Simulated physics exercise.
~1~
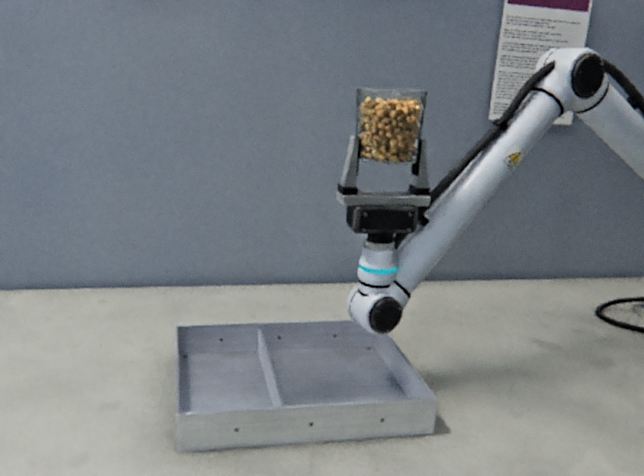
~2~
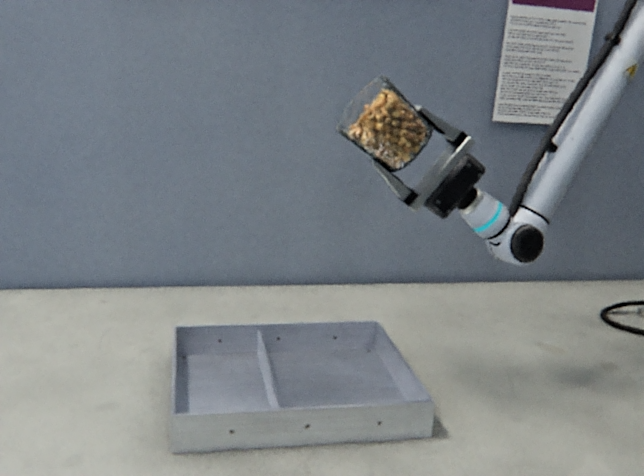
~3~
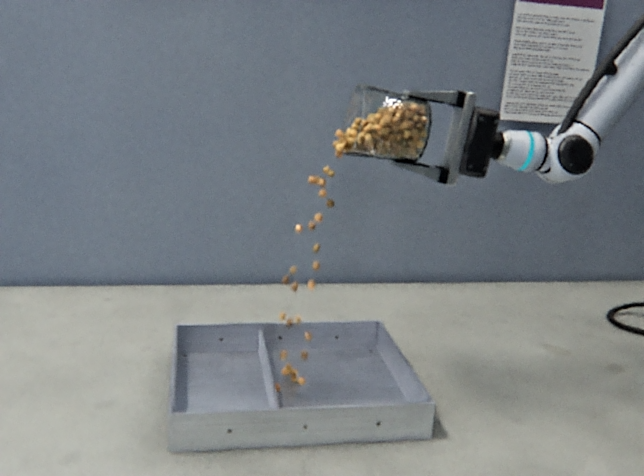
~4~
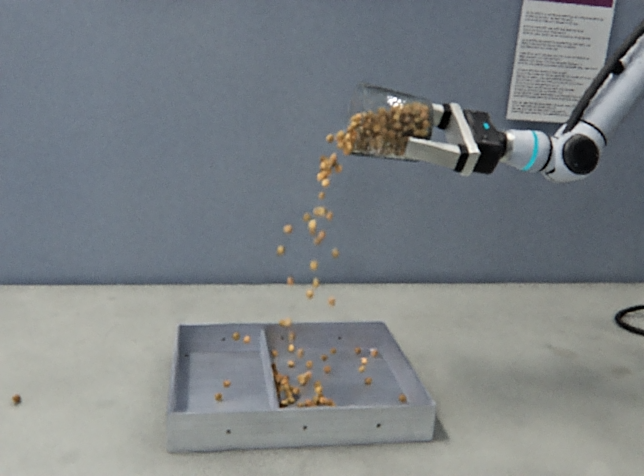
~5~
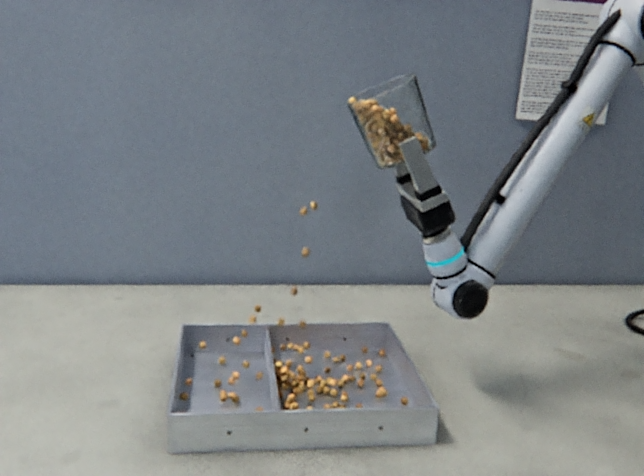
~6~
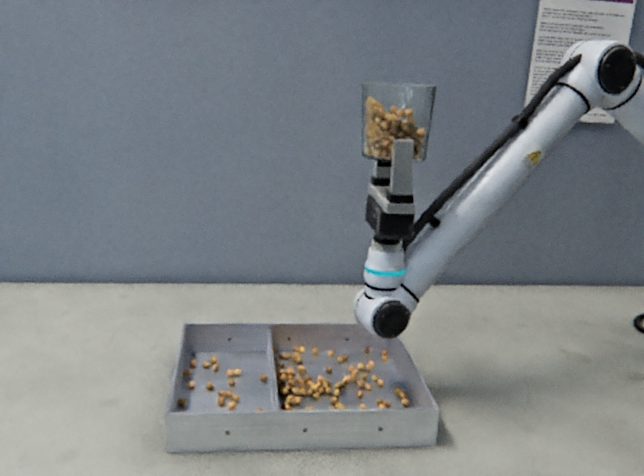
The footage shows a robotic arm tilting a clear tumbler of dried chickpeas leftward above a divided grey tray, spilling some into both parts, then turning it upright again with many still inside and more chickpeas lying in the tray's right part than its left.
